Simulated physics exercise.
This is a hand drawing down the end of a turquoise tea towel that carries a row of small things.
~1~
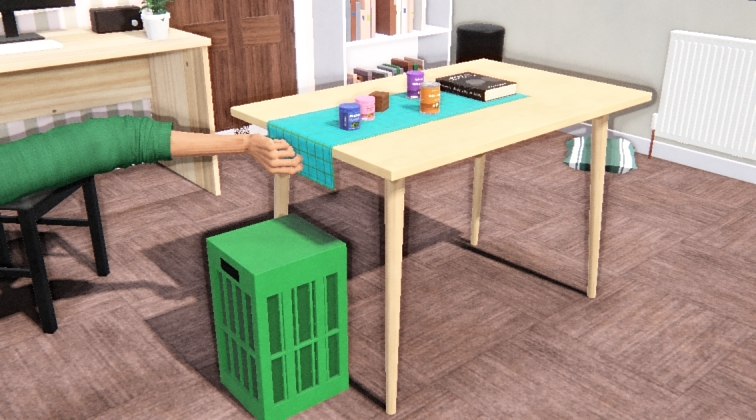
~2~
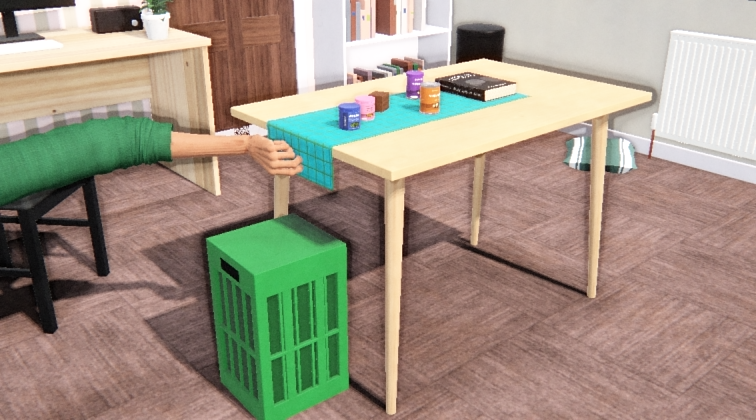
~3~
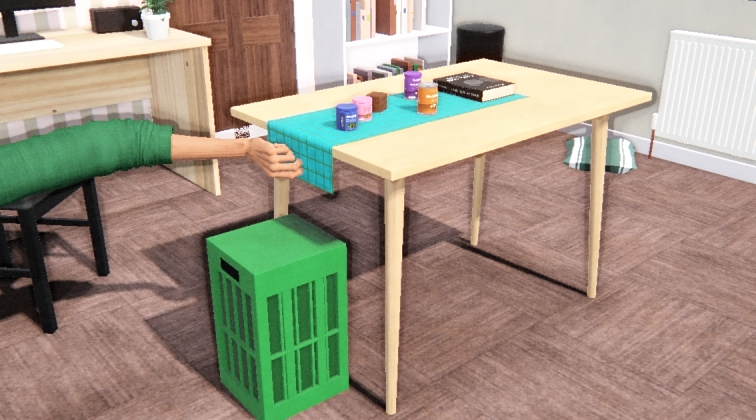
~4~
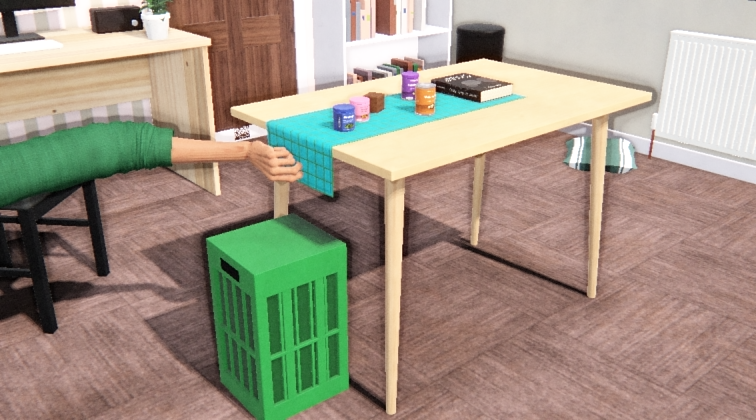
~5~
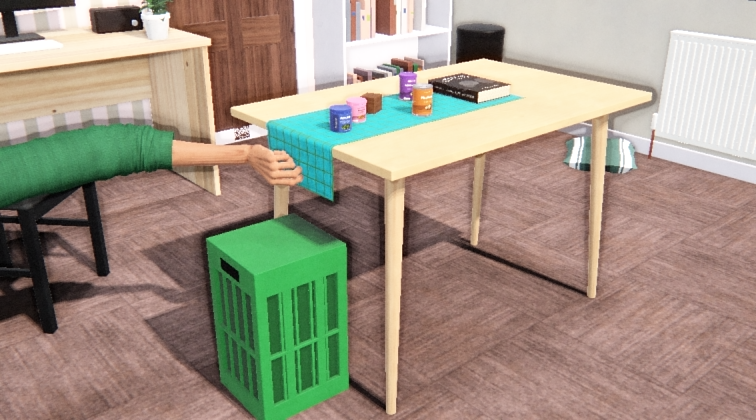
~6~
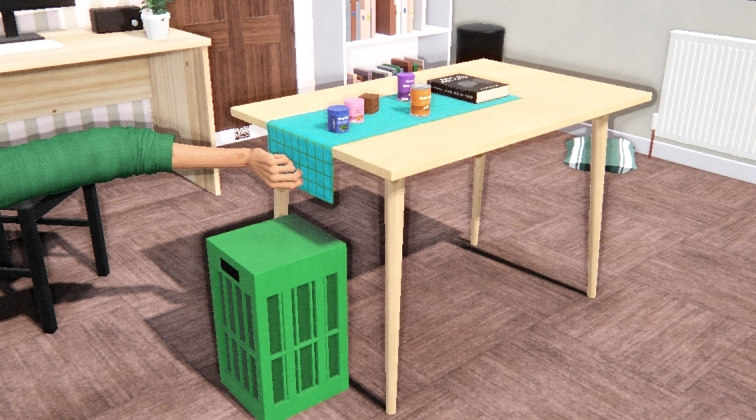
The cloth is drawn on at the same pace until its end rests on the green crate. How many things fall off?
Over the edge go one.
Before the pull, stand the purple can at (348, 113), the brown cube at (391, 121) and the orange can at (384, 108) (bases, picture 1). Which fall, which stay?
The purple can survives; the brown cube keeps its place on top; the orange can survives.
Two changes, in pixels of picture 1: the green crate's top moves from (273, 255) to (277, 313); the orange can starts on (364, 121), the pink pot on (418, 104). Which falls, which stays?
The orange can tumbles off; the pink pot holds on.
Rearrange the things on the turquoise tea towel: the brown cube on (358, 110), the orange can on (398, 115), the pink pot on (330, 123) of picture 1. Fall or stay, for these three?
The brown cube does not fall, the orange can does not fall, the pink pot goes over.
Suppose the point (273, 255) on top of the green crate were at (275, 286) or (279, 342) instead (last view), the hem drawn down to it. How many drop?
It would be 2 and 4.
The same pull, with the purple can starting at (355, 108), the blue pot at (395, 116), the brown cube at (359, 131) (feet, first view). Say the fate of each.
The purple can keeps its place on top; the blue pot holds on; the brown cube is carried off.
Soon after, hem near (300, 213); all still up.
After that, hem on the crate; blue pot gone.
In the end, hem on the crate; blue pot gone. The desk loses one.
